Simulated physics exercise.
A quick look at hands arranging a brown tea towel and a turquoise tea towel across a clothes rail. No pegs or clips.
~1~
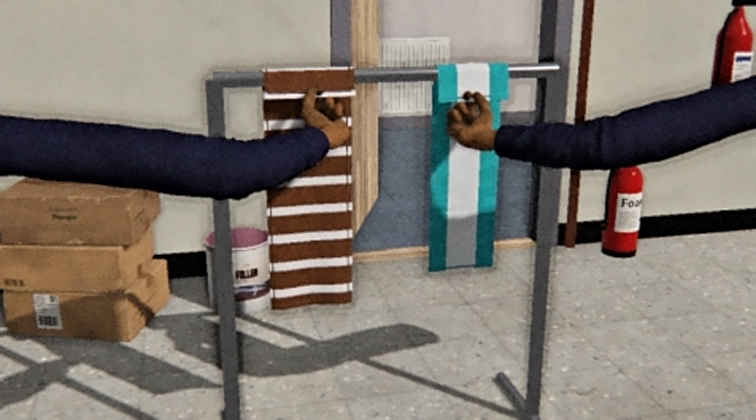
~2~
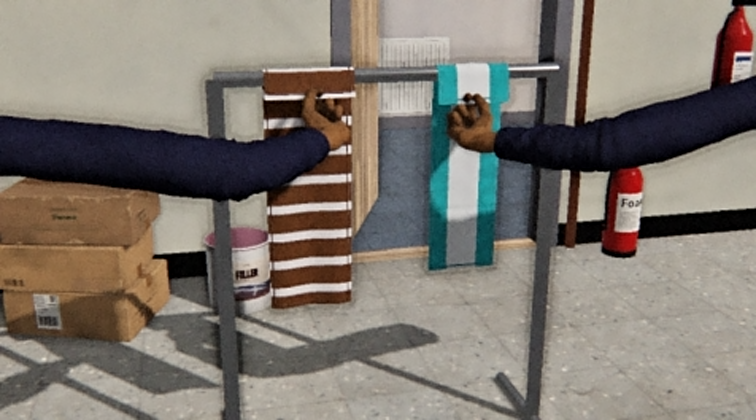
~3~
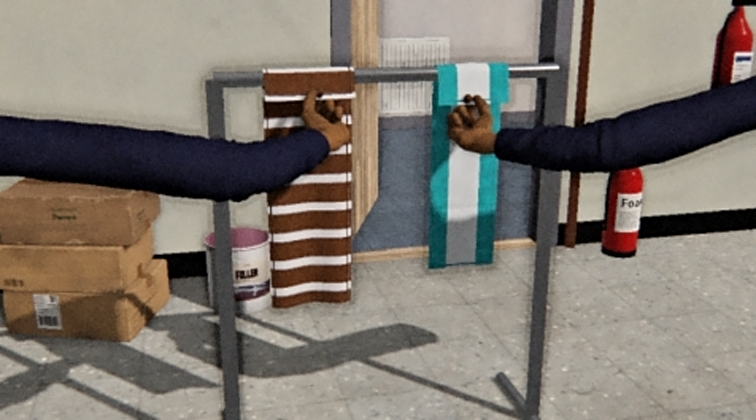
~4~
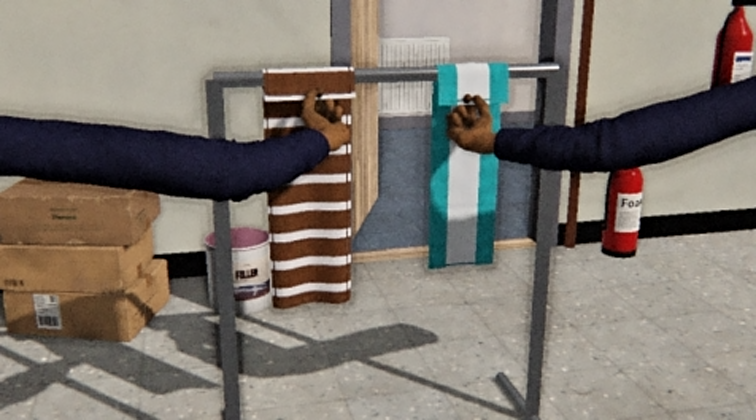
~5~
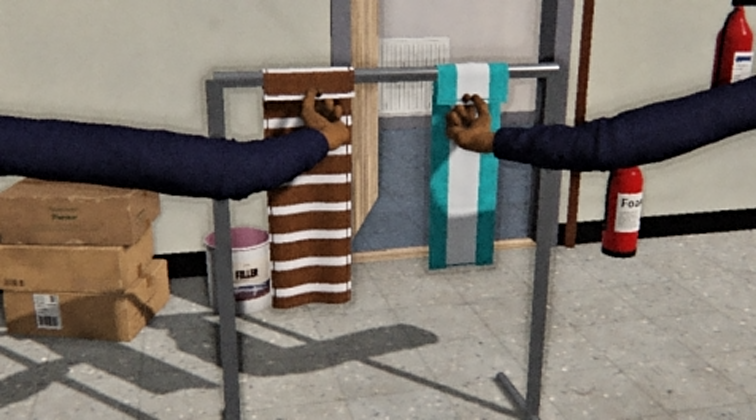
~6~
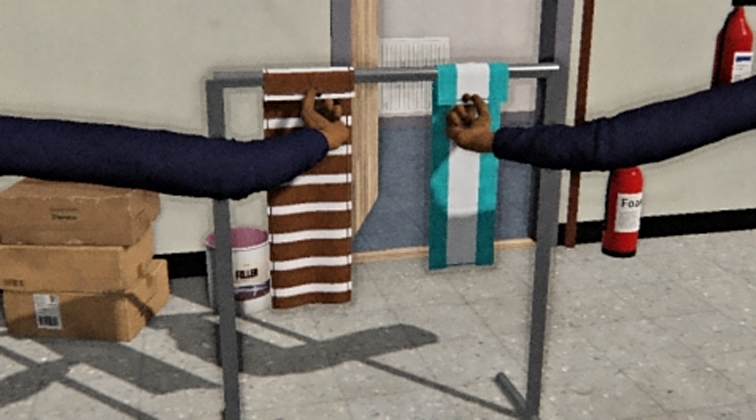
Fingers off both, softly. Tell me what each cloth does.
In the end the brown tea towel is pulled off by its long side, the turquoise tea towel slides off.
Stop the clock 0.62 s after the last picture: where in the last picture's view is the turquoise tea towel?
Near (455, 411).
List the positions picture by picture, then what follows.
The first picture shows brown tea towel front hem (333, 91), back hem (332, 300); turquoise tea towel front hem (457, 97), back hem (445, 267).
The second picture shows brown tea towel front hem (333, 92); turquoise tea towel front hem (457, 99).
The third picture shows brown tea towel front hem (333, 93); turquoise tea towel front hem (457, 100).
The fourth picture shows brown tea towel front hem (333, 93); turquoise tea towel front hem (456, 100).
The fifth picture shows brown tea towel front hem (333, 93); turquoise tea towel front hem (455, 99).
The sixth picture shows brown tea towel front hem (333, 92), back hem (332, 299), front far shorter than the back; turquoise tea towel front hem (455, 99), back hem (445, 264), front far shorter than the back.
Then, 0.36 s after the last picture, brown tea towel clear of the rail and dropping near (311, 289); turquoise tea towel clear of the rail and dropping near (462, 230).
Then, 0.62 s after the last picture, brown tea towel in a heap on the floor; turquoise tea towel clear of the rail and dropping near (455, 411).
At rest, brown tea towel in a heap on the floor; turquoise tea towel in a heap on the floor. The brown tea towel slides off and the turquoise tea towel slips to the floor.
